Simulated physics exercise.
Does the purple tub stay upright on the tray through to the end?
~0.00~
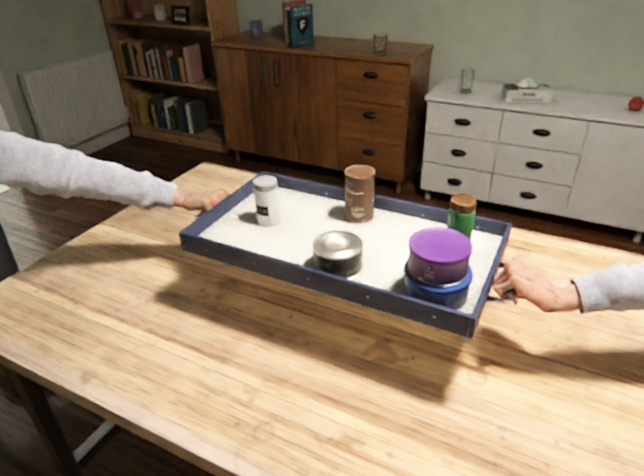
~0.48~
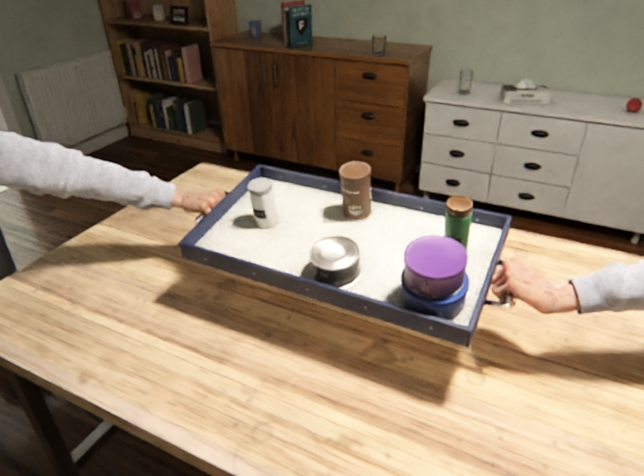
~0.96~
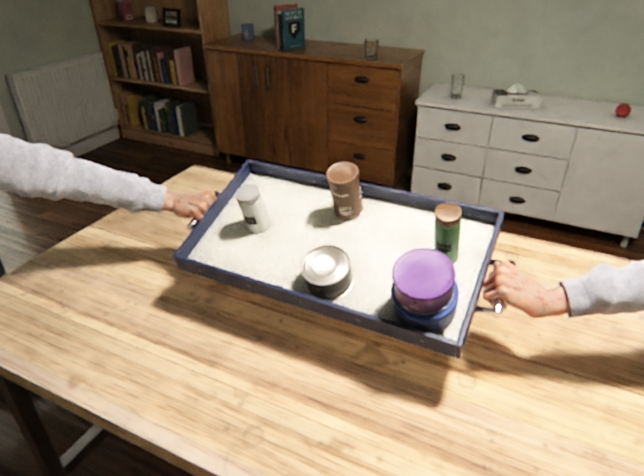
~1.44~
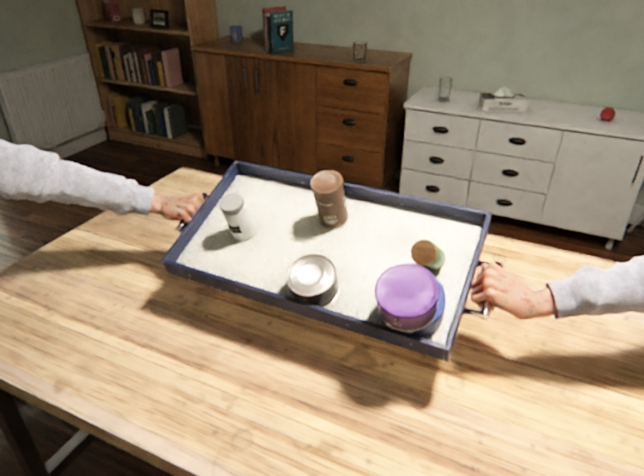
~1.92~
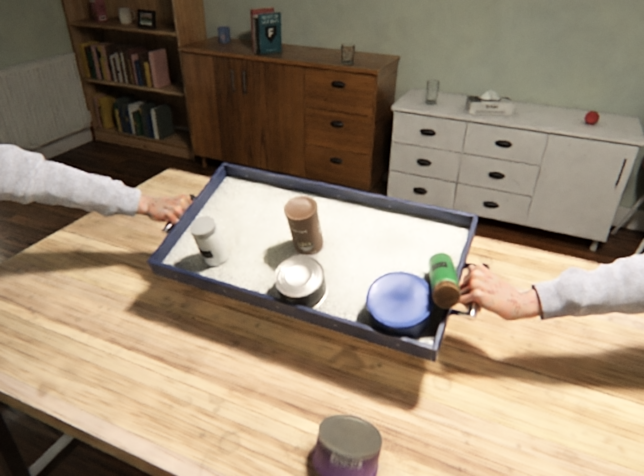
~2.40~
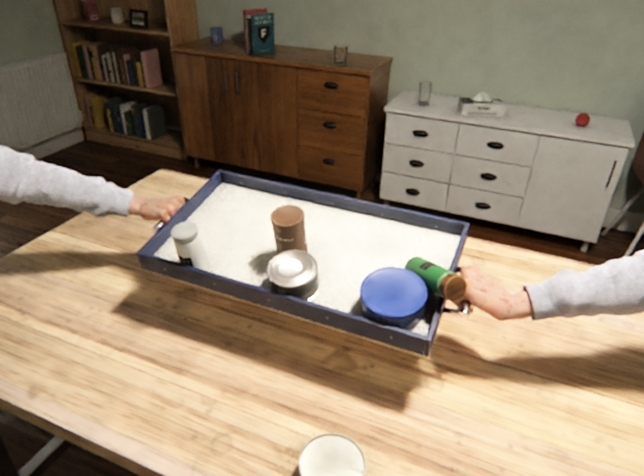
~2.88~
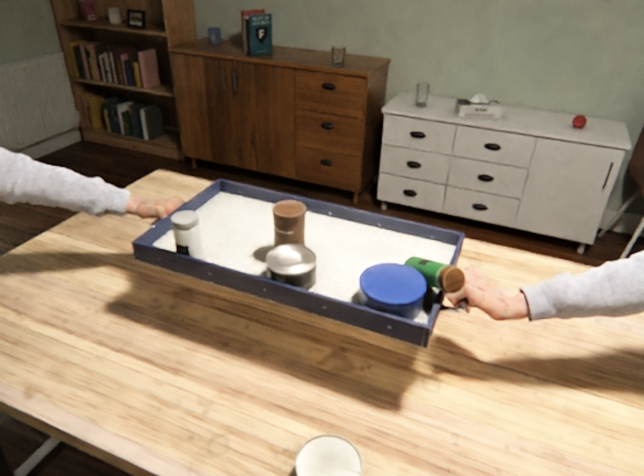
No, the purple tub topples and comes off the near side of the tray, ending up below it near the front of the table.
